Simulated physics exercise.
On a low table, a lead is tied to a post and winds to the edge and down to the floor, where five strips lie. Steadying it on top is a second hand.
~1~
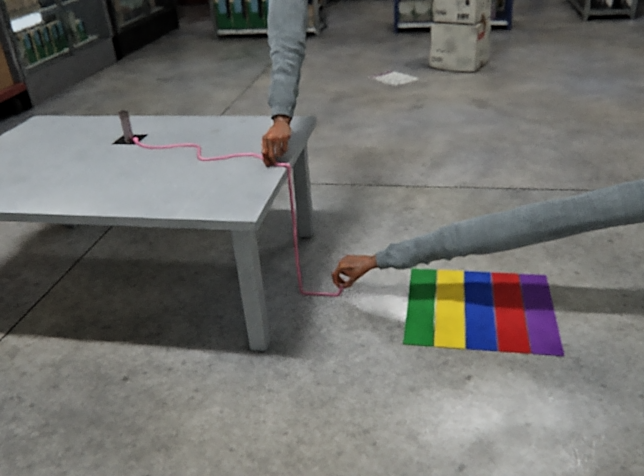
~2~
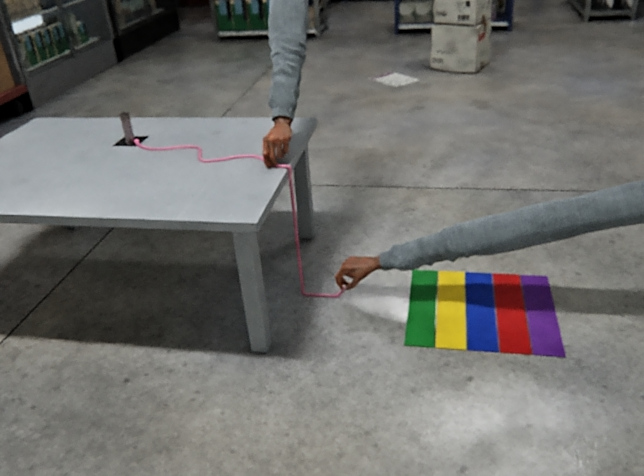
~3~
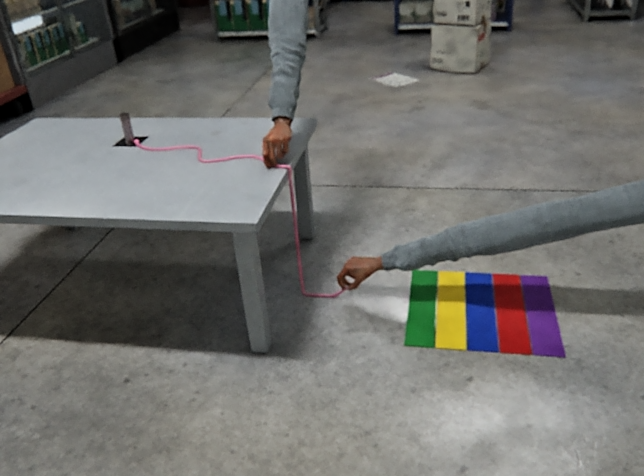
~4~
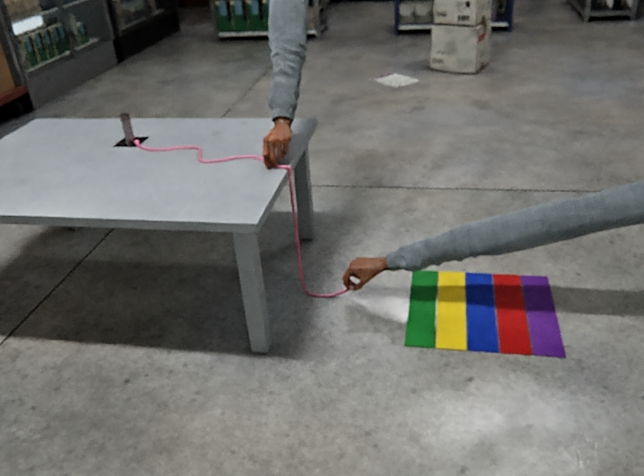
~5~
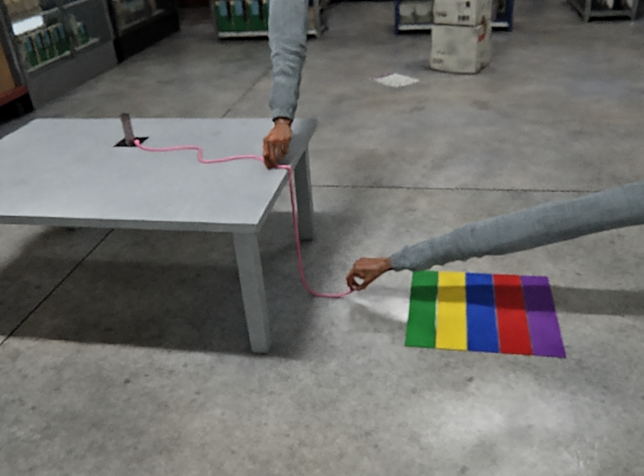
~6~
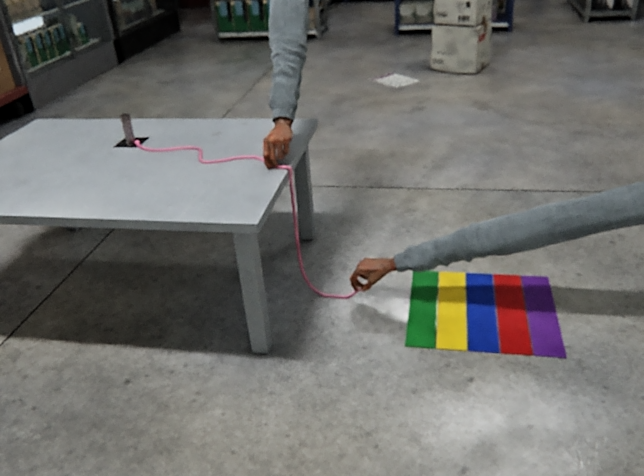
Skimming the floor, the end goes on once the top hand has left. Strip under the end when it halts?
Blue strip.
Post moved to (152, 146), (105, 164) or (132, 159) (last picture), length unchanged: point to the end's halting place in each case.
(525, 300), (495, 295) and (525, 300), in that order.
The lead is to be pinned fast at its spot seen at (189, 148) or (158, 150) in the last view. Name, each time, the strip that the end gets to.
In order: Blue, then blue.
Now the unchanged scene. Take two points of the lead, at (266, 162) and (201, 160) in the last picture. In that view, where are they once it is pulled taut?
To (298, 166) for the first and to (232, 154) for the second.
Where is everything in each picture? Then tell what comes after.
In the first picture, end (341, 286); green (419, 329); yellow (450, 332); blue (481, 334); red (513, 336); purple (545, 338).
In the second picture, end (344, 287); lead through (147, 149) (200, 151) (236, 157) (287, 169) (296, 231) (302, 283).
In the third picture, end (347, 288).
In the fourth picture, end (351, 288); lead through (147, 149) (200, 151) (236, 158) (288, 170) (296, 231) (303, 283).
In the fifth picture, end (355, 288).
In the sixth picture, end (359, 289); lead through (147, 150) (201, 152) (237, 158) (288, 170) (296, 232) (309, 284).
Soon after, end near (432, 293); over green.
Then, end near (467, 295); over yellow.
At full stretch, end near (487, 296); over blue. The end stops over the blue strip.
